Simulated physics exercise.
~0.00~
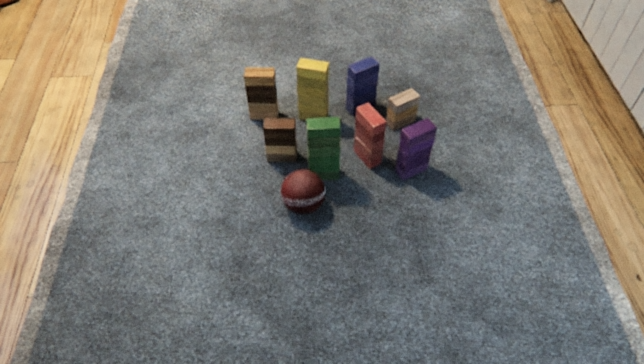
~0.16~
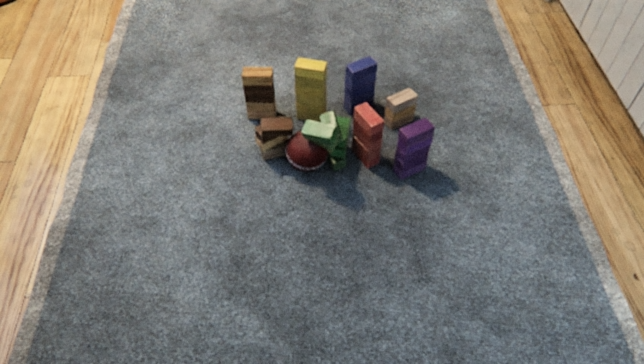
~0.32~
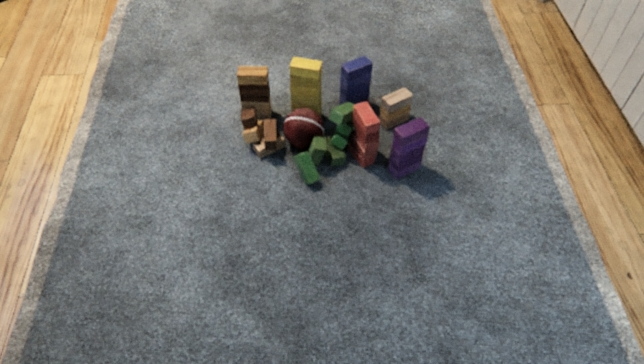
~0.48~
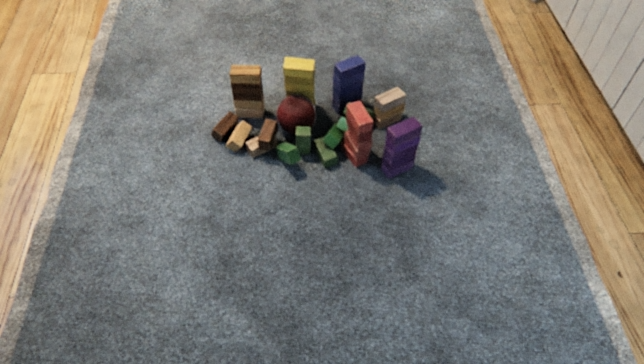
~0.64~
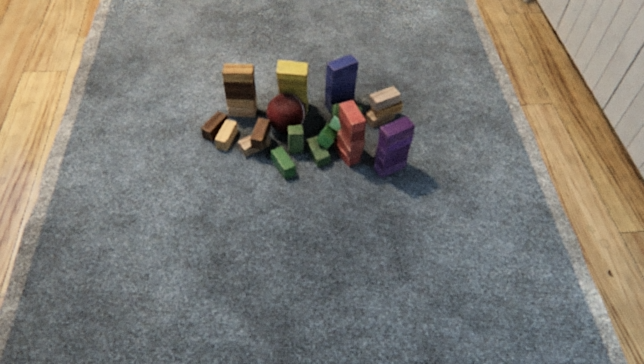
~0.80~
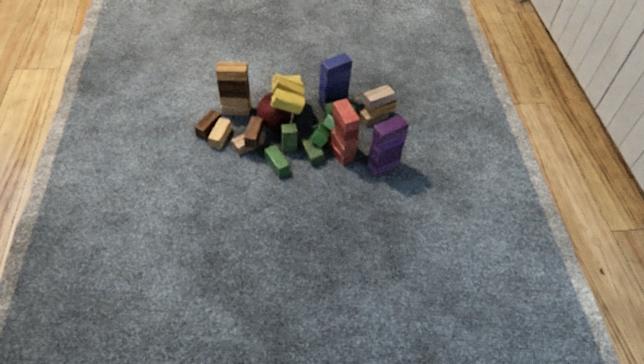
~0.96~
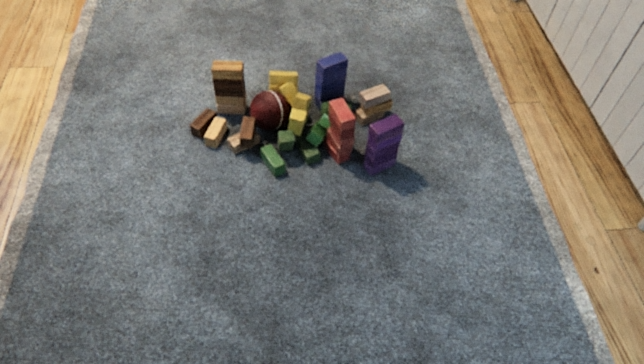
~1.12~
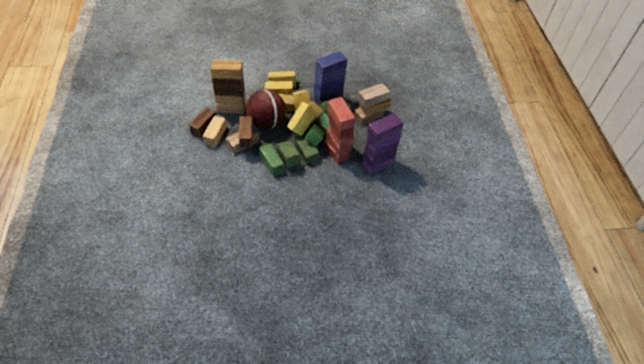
A dark red ball with a pale stripe rolls away from the viewer across a blue-grey rug, seen from above, with wooden floor on both sides. Ahead stand eight small stacks of wooden blocks, among them yellow and blue at the back, green, red and purple nearer. The ball knocks into the green stack and the short brown one beside it, and their blocks tumble onto the rug. It carries on into the yellow stack, whose upper blocks topple forward over it. The ball settles among the scattered pieces, while the blue, red and purple stacks remain standing.
